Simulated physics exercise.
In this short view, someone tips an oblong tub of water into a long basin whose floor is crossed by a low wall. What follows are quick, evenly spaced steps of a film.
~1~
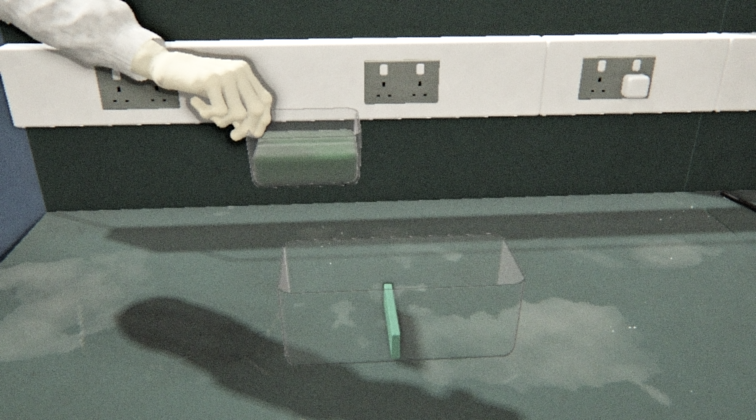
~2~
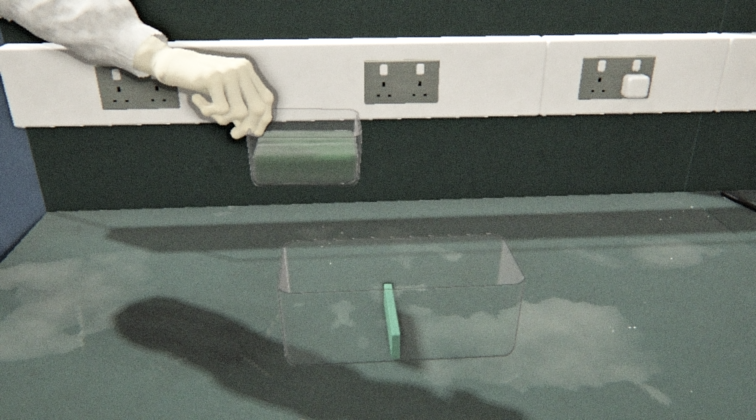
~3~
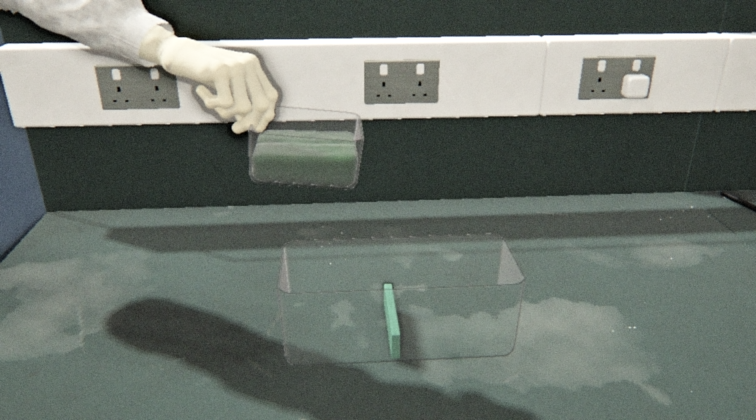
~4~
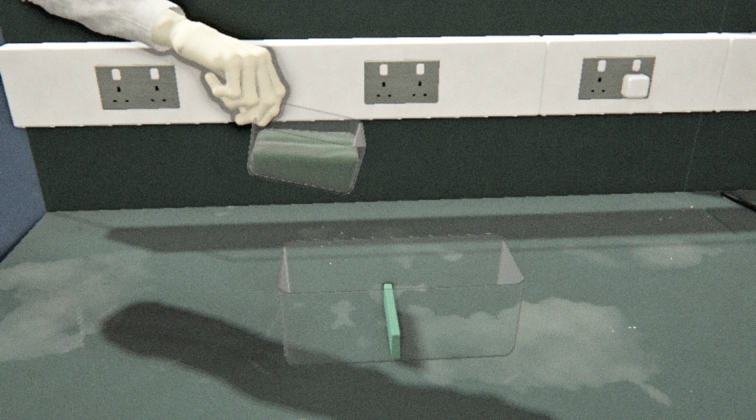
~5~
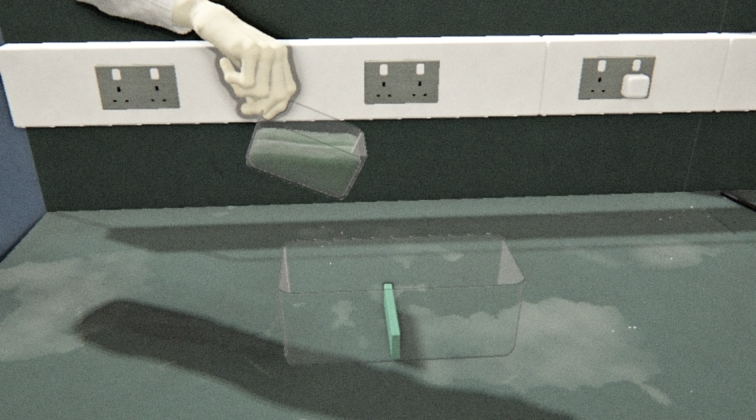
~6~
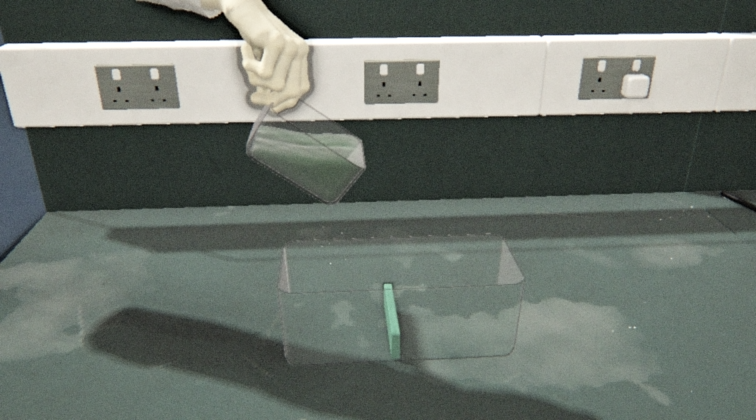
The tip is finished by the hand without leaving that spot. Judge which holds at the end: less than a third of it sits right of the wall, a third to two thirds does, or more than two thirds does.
Sits mid-range.
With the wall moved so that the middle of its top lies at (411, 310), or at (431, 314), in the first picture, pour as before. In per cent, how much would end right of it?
Try 1: Some 25 %; try 2: 15 %.
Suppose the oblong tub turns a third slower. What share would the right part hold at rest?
Roughly 60 in a hundred.
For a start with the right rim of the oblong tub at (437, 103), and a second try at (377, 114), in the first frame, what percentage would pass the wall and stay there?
One after the other: 85 %, 70 %.
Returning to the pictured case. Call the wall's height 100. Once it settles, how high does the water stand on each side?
It settles around 30 on the left side and around 30 on the right side.
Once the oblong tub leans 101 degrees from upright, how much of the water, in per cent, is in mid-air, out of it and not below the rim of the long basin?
40 %.
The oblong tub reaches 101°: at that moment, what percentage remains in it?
Amount still in: Approx. 15 %.
A moment on, the tilt is 101° and 16 per cent is still to pour, 3 is left of the wall and 39 right of it.
Next, the tilt is 120° and 1 per cent is still to pour, 35 is left of the wall and 56 right of it.
Then the tilt is 120° and 0 per cent is still to pour, 42 is left of the wall and 56 right of it.
Later the tilt is 120° and 0 per cent is still to pour, 42 is left of the wall and 56 right of it.
At rest 42 per cent lies left of the wall, 56 right of it and 2 outside.
